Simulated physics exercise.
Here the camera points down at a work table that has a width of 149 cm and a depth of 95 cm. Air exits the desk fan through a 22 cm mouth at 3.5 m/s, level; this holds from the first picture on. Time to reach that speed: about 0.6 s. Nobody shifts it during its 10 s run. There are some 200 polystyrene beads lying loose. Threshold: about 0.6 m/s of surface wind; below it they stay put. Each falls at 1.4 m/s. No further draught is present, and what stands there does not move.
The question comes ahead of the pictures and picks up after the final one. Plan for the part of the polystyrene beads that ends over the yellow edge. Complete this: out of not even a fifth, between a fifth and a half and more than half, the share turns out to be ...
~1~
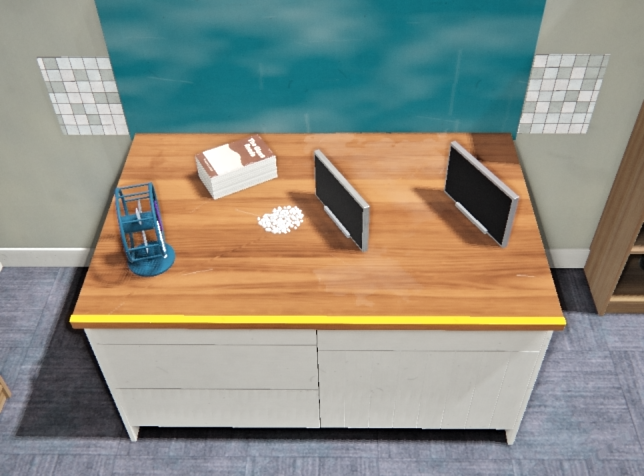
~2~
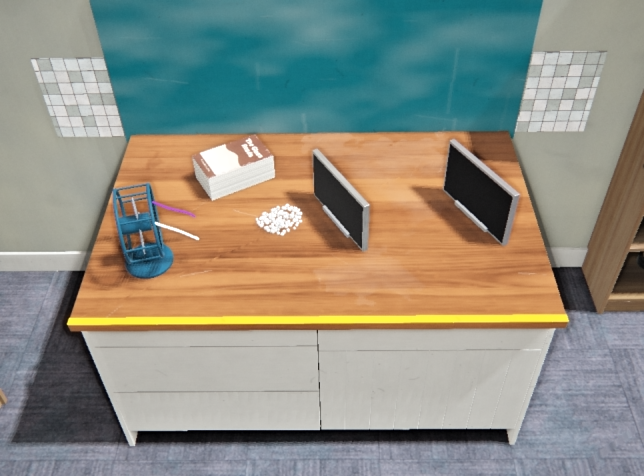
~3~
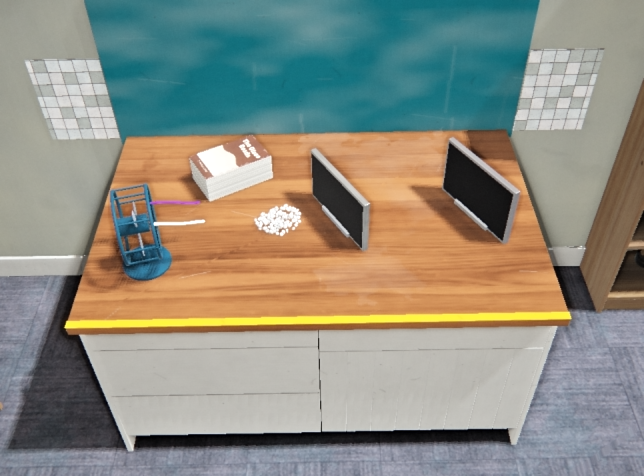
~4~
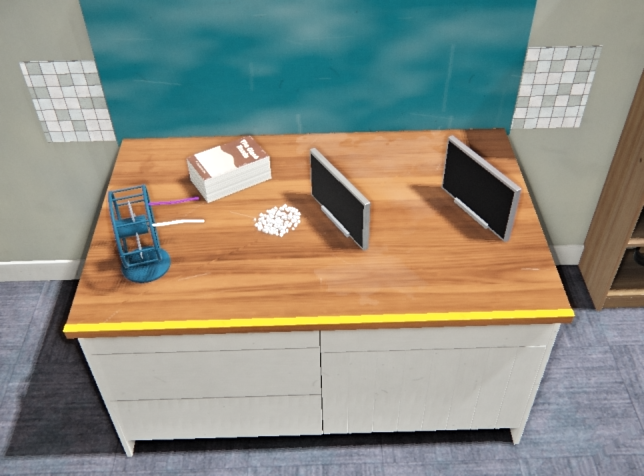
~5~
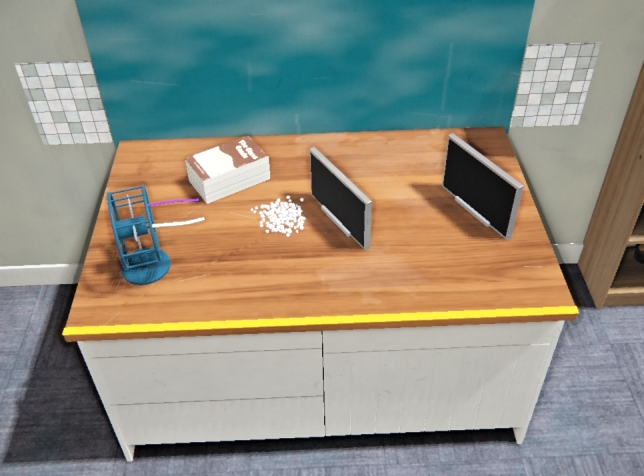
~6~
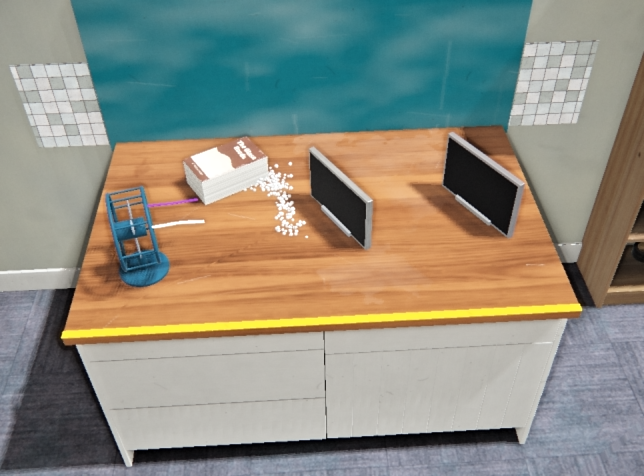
The share turns out to be below one fifth.
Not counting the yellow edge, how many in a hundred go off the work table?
That works out to near 25 per cent.
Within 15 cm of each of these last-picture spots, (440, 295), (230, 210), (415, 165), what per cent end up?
Estimates in listed order: 0 %; 15 %; 0 %.
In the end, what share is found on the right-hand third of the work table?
I'd estimate around 0 per cent.
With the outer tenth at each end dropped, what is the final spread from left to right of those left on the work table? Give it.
Spread, left to right: Approx. 40 cm.
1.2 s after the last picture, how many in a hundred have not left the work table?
Some 100 percent are still there.
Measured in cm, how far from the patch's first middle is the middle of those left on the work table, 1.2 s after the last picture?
About 60 cm.
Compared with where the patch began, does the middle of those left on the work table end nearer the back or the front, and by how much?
Moved backward, around 40 cm.
Then, 1.2 s after the last picture, 81 % are on the move or not yet settled, 4 % are over the yellow edge; the middle of those still in play is near (166, 149).
Then, 2.4 s after the last picture, 60 % are on the move or not yet settled, 4 % are over the yellow edge; the middle of those still in play is near (172, 152).
Then, 4.7 s after the last picture, 54 % are on the move or not yet settled, 4 % are over the yellow edge; the middle of those still in play is near (172, 152).
Then, 9.2 s after the last picture, at the end, 4 % are over the yellow edge; the middle of those still in play is near (172, 152).
